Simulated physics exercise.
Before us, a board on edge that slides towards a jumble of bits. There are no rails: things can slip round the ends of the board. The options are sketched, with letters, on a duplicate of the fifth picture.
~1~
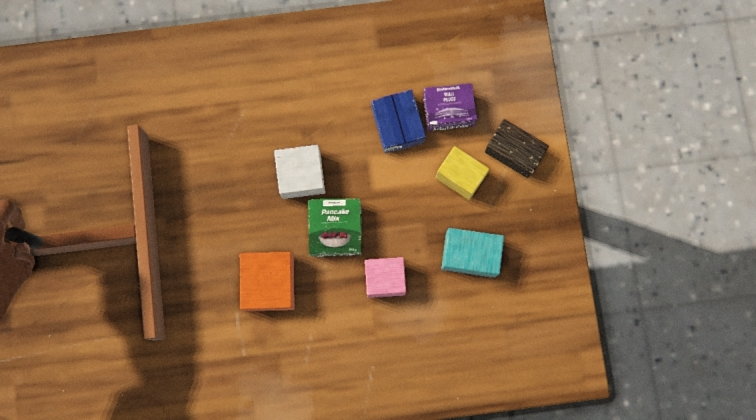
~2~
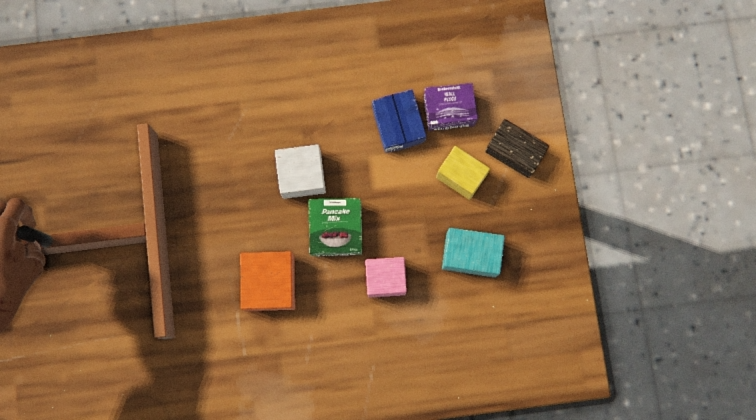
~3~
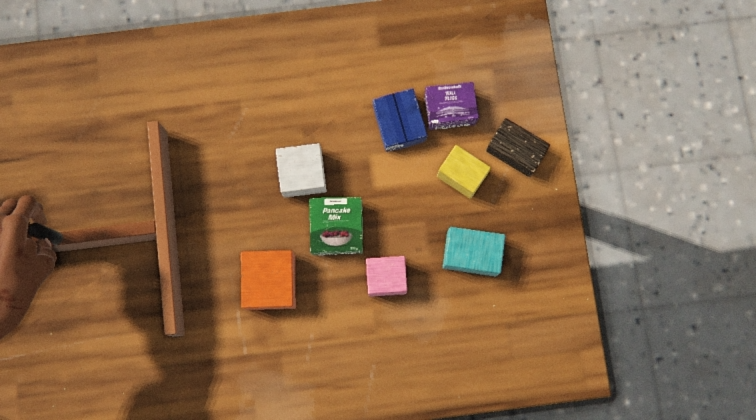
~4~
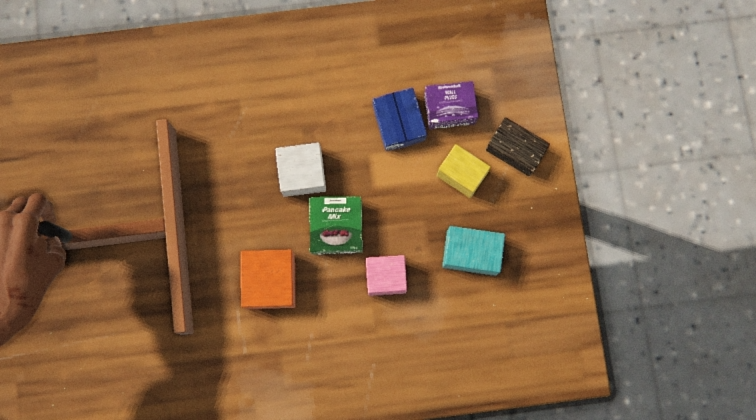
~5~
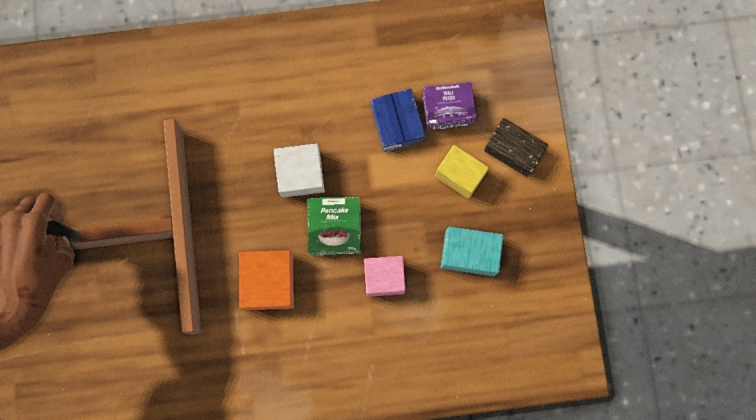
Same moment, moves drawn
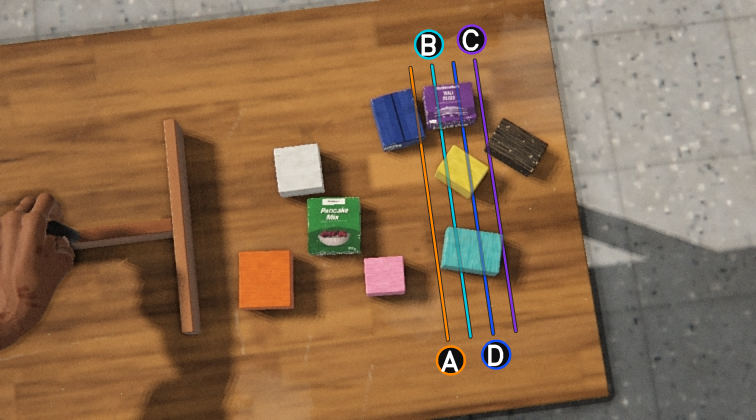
A hand slides an upright wooden board slowly rightward toward scattered colourful blocks, which stay still.
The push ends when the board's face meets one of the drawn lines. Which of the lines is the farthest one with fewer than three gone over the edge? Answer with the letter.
As far as mark C.
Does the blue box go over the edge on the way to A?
No.
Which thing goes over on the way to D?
The turquoise block goes over.
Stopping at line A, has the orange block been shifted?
By then, yes.
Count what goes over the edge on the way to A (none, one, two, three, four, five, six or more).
By then, none.
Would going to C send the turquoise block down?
By then, yes.
On the marked copy, A at (429, 200); B at (451, 197); C at (495, 192); D at (473, 195).
With C. Early on, board (292, 210); orange block (333, 274); white block (317, 169).
Further on, board (406, 195); turquoise block (533, 238); purple box (502, 86).
At the end, board (495, 185); turquoise block over the edge; black block (563, 122); one fallen.
As for the rest, A is within the limit but short; B is within the limit but short; D is within the limit but short.
